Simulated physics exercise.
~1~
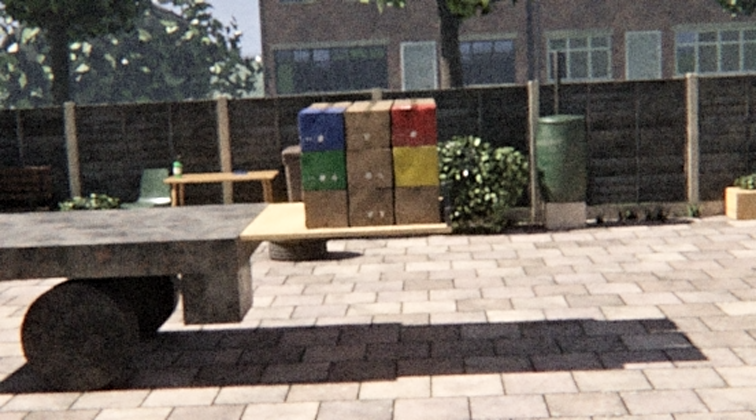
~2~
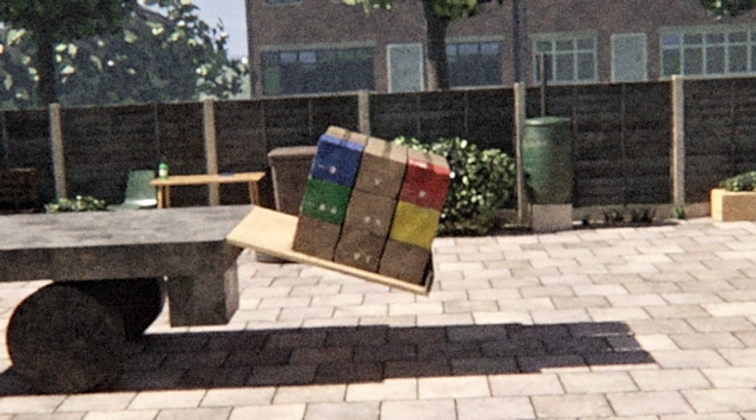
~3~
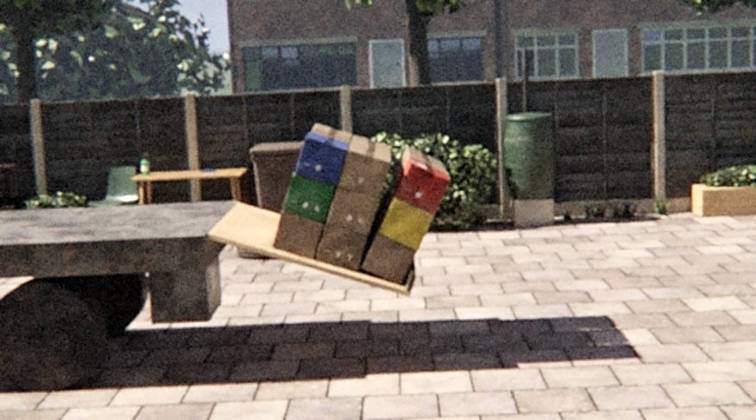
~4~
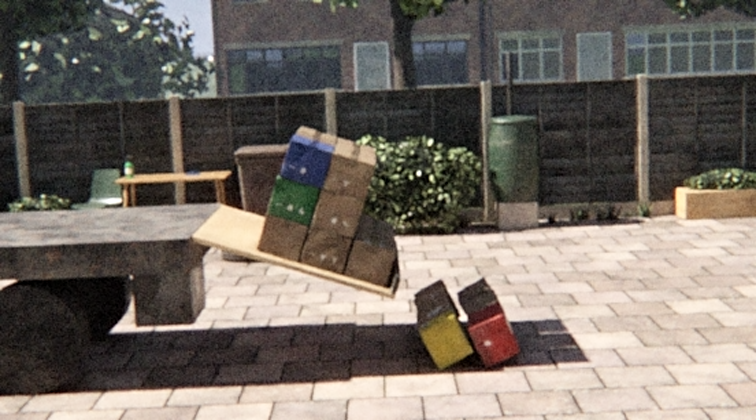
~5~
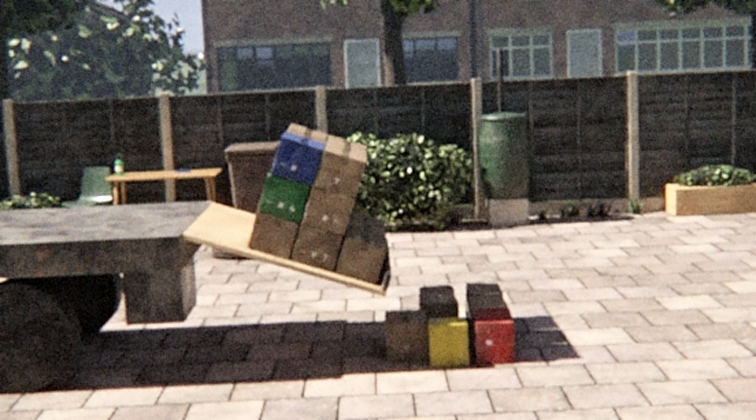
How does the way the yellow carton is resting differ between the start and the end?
At the start the yellow carton is upright in the stack on the flap. At the end it is lying on its side on the paving.
